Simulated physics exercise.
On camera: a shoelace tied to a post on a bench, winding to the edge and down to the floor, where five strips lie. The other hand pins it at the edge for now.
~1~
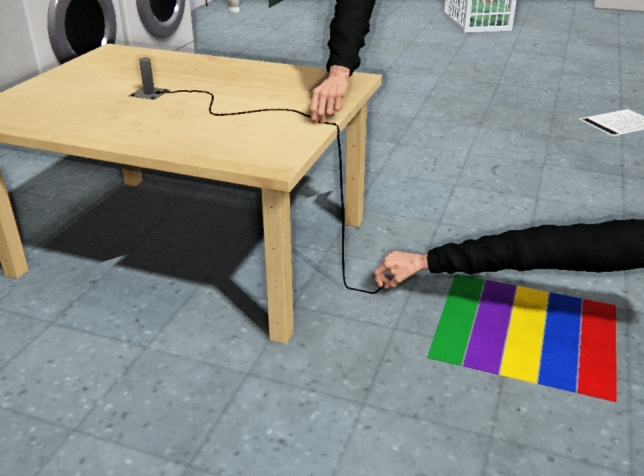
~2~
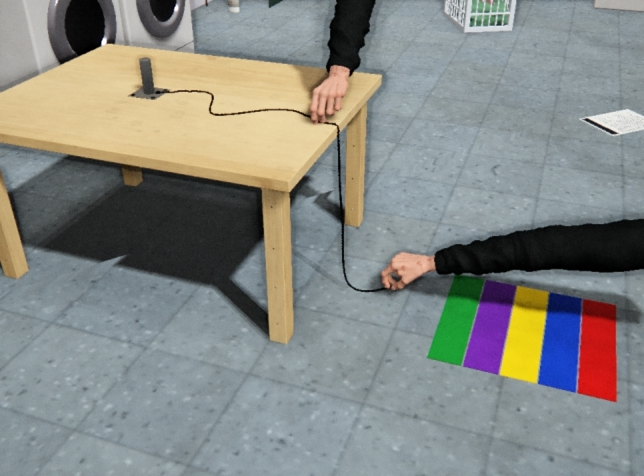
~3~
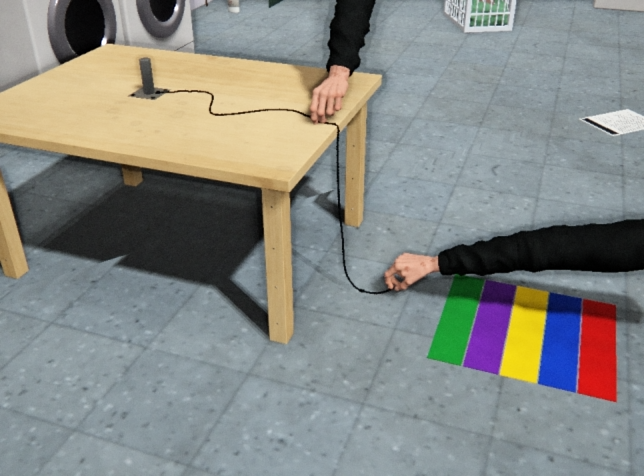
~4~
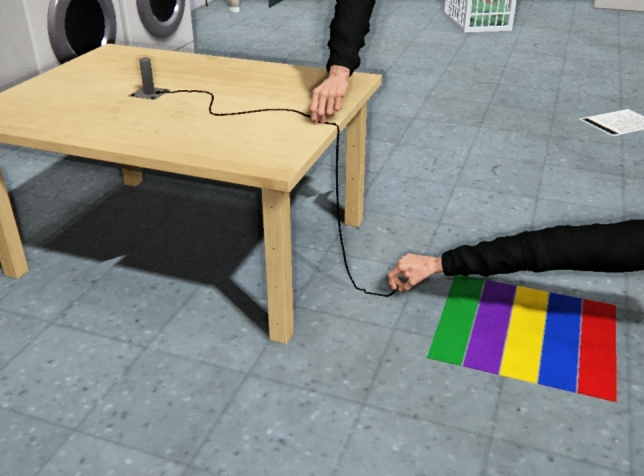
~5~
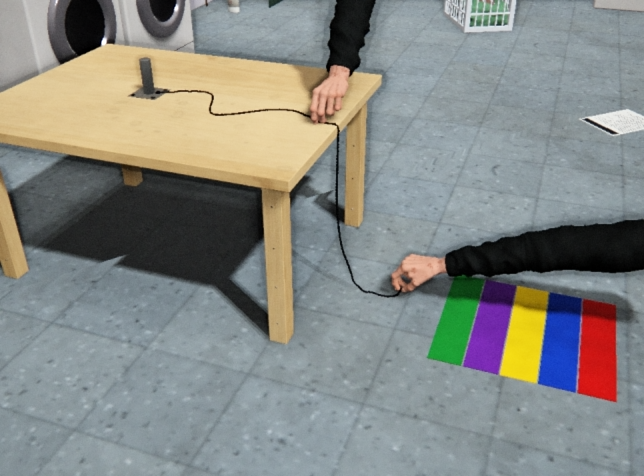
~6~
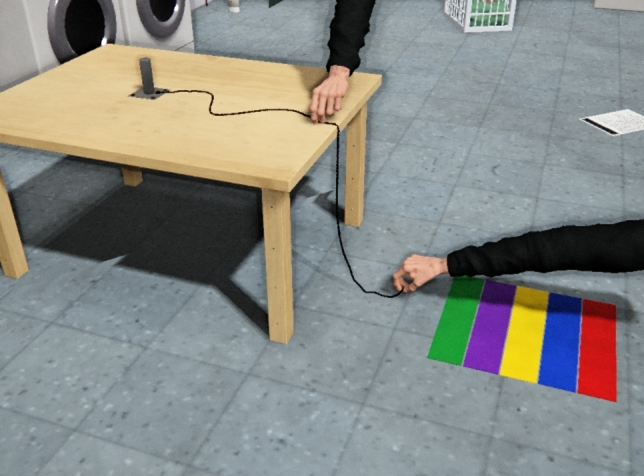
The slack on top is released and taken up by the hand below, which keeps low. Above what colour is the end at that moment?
The end stops over the blue strip.
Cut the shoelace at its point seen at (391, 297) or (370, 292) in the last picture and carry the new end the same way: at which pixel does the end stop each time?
The places are (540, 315) and (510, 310).
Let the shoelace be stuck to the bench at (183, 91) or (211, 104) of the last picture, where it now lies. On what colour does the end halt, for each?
Try by try: Blue; yellow.
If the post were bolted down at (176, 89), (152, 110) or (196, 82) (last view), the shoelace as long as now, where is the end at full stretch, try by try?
Try by try, around (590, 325), (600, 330) and (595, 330).
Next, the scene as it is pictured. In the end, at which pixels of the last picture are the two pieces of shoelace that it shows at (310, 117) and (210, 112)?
They go to (352, 138) and to (252, 110).
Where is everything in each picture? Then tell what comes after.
In the first frame, end (384, 285); green (449, 344); purple (485, 352); yellow (521, 360); blue (559, 369); red (598, 378).
In the second frame, end (391, 286); shoelace through (189, 92) (210, 112) (284, 110) (338, 138) (342, 210) (345, 274).
In the third frame, end (394, 287).
In the fourth frame, end (398, 288); shoelace through (189, 92) (210, 112) (284, 110) (338, 138) (338, 209) (349, 274).
In the fifth frame, end (401, 288).
In the sixth frame, end (403, 289); shoelace through (189, 92) (210, 112) (284, 110) (338, 138) (337, 209) (352, 274).
Early on, end near (511, 311); over purple.
Midway, end near (545, 318); over yellow.
At the end of the slack, end near (566, 322); over blue. It gets as far as the blue strip.
